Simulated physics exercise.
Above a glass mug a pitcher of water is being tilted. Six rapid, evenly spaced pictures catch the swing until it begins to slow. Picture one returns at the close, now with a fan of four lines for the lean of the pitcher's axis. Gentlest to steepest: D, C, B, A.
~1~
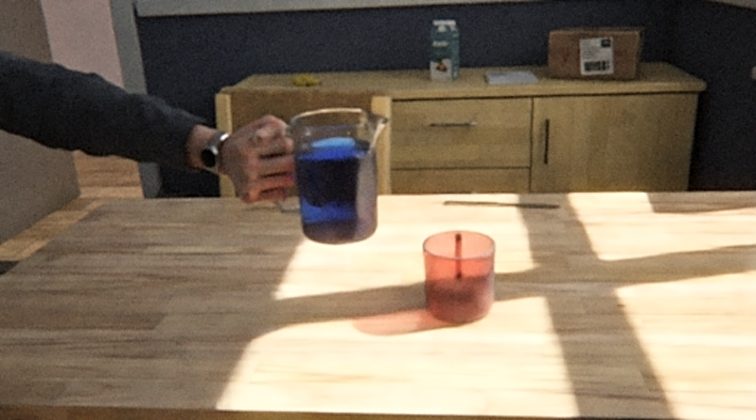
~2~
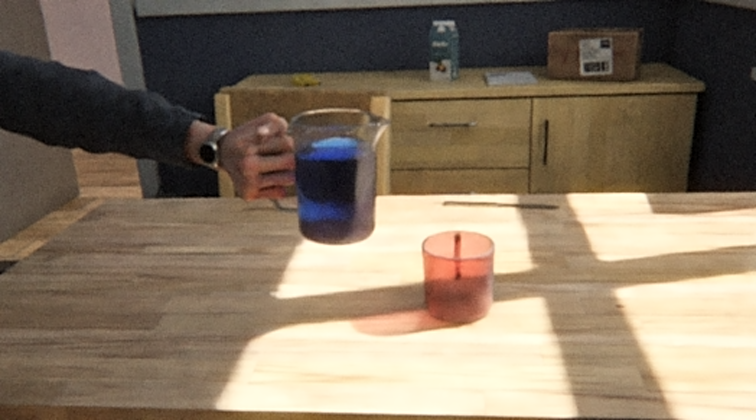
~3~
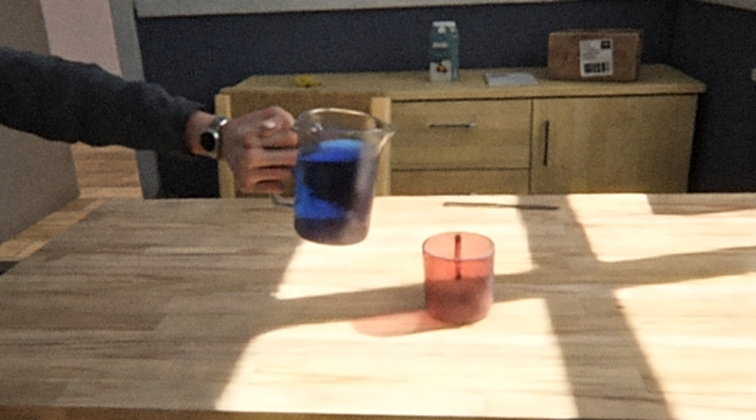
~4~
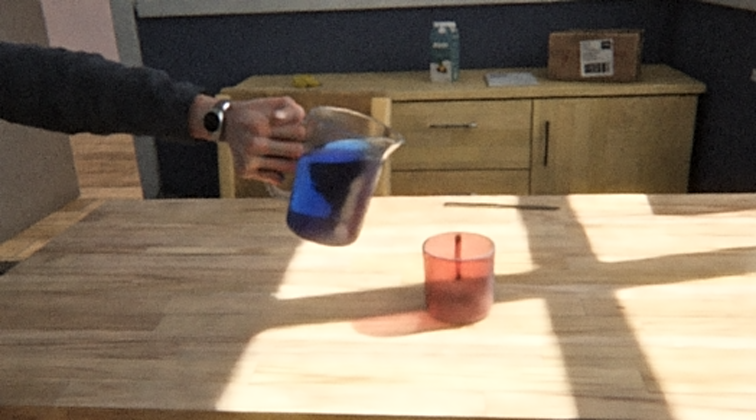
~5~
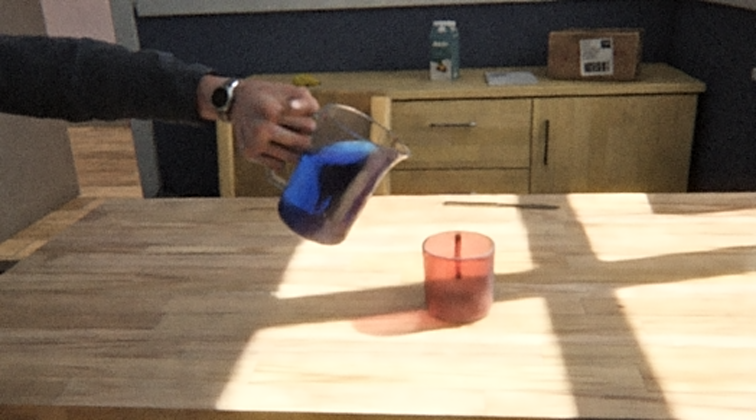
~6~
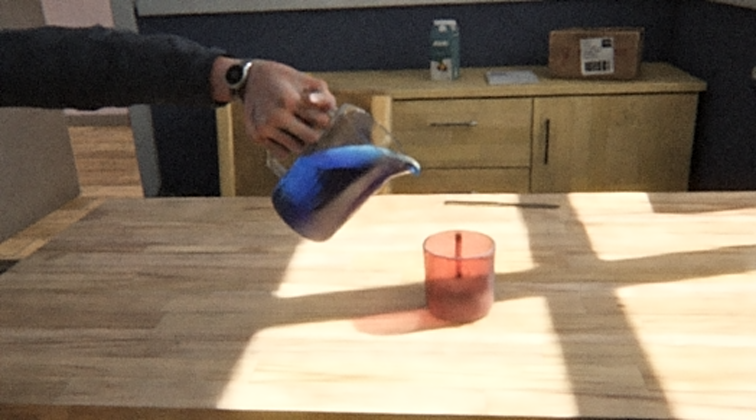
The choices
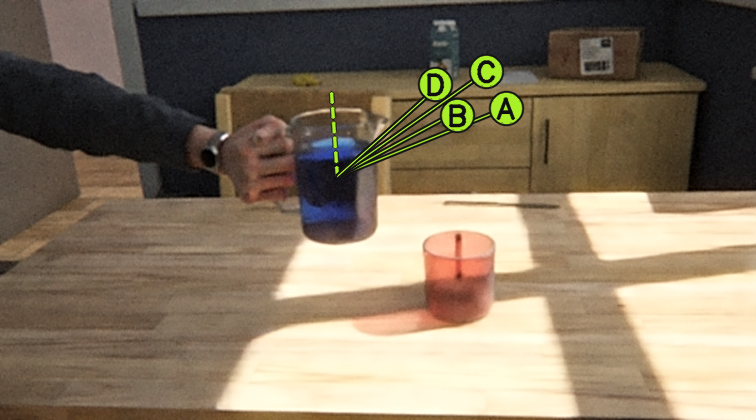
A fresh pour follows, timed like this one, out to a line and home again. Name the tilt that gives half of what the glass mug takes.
B.
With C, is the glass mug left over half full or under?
Under half.
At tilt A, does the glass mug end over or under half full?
Over half.
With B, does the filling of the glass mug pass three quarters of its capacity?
No, less.
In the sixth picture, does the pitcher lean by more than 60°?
No, it does not.
On the marked copy, A at (490, 114); B at (440, 120); C at (472, 81); D at (424, 98).
Choosing A, the glass mug ends with about 67 % of what it can hold.
Choosing B, the glass mug ends with about 49 % of what it can hold.
Choosing C, the glass mug ends with about 33 % of what it can hold.
Choosing D, the glass mug ends with about 21 % of what it can hold.
